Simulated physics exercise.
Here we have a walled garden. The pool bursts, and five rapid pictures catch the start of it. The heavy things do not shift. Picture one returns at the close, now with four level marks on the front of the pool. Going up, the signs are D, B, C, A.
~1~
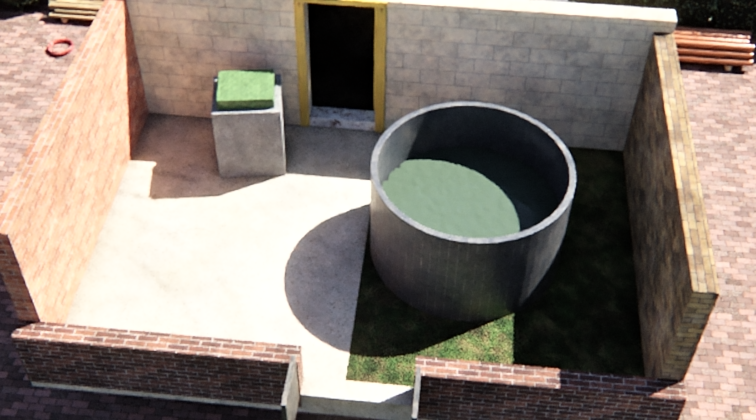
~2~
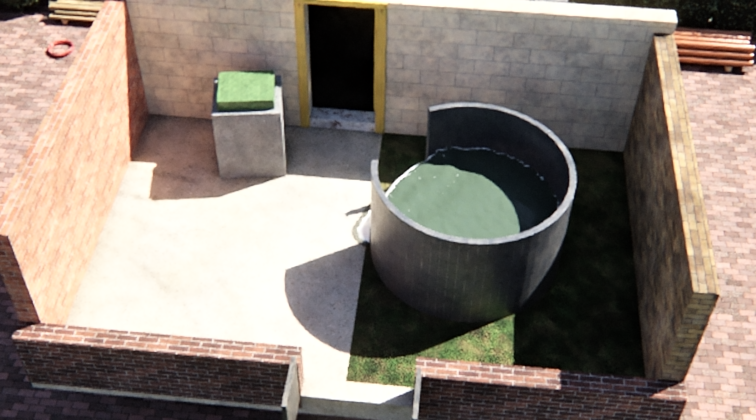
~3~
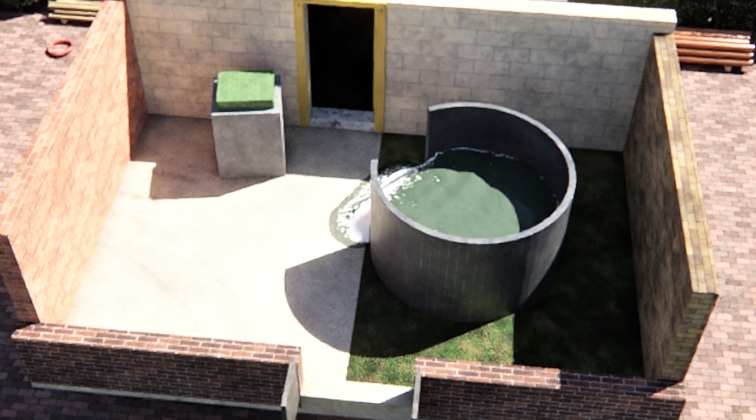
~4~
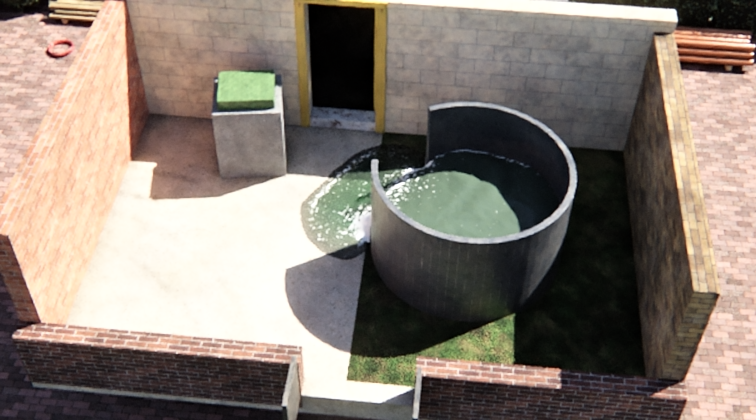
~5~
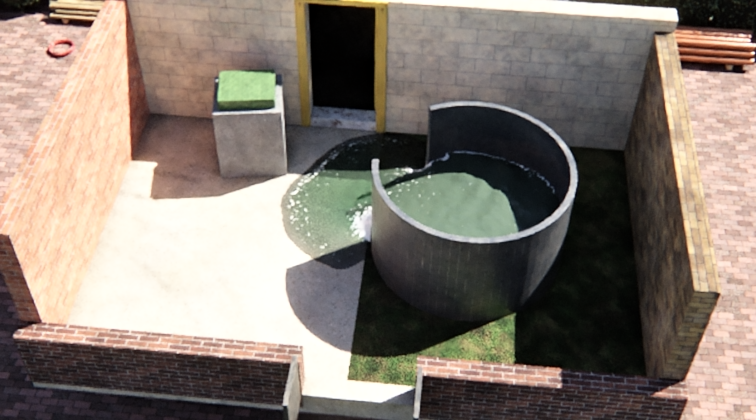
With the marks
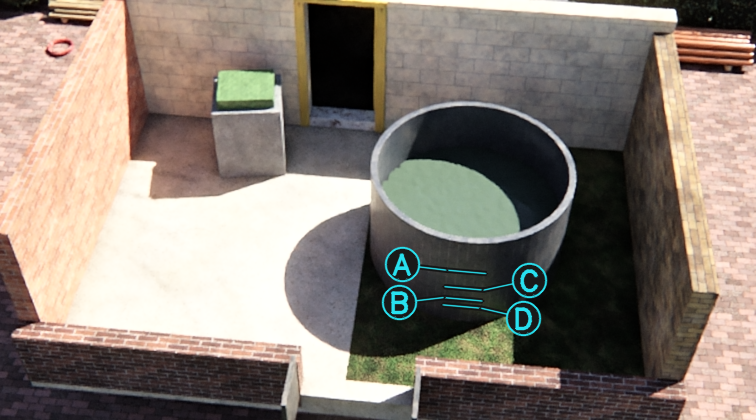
The clip opens on a walled garden with a round grey tank of still green water standing near a yellow-framed doorway. A section of the tank's wall at the back left is suddenly gone, and water pours through the gap, foaming white, then spreads leftward in a widening green pool across the pale paving.
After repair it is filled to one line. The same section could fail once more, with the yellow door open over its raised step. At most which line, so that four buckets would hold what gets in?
B will do.
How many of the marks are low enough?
Two of the four.
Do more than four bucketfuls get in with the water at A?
Yes, that goes wrong.
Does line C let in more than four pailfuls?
Yes, it does.
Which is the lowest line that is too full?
It is C.
On the marked copy, A at (466, 271); B at (462, 299); C at (464, 288); D at (462, 306); from the bottom up D, B, C, A.
If A is chosen, dozens of bucketfuls pour in.
If B is chosen, a bucket or two gets in.
If C is chosen, about 9 bucketfuls get in.
If D is chosen, nothing gets over.
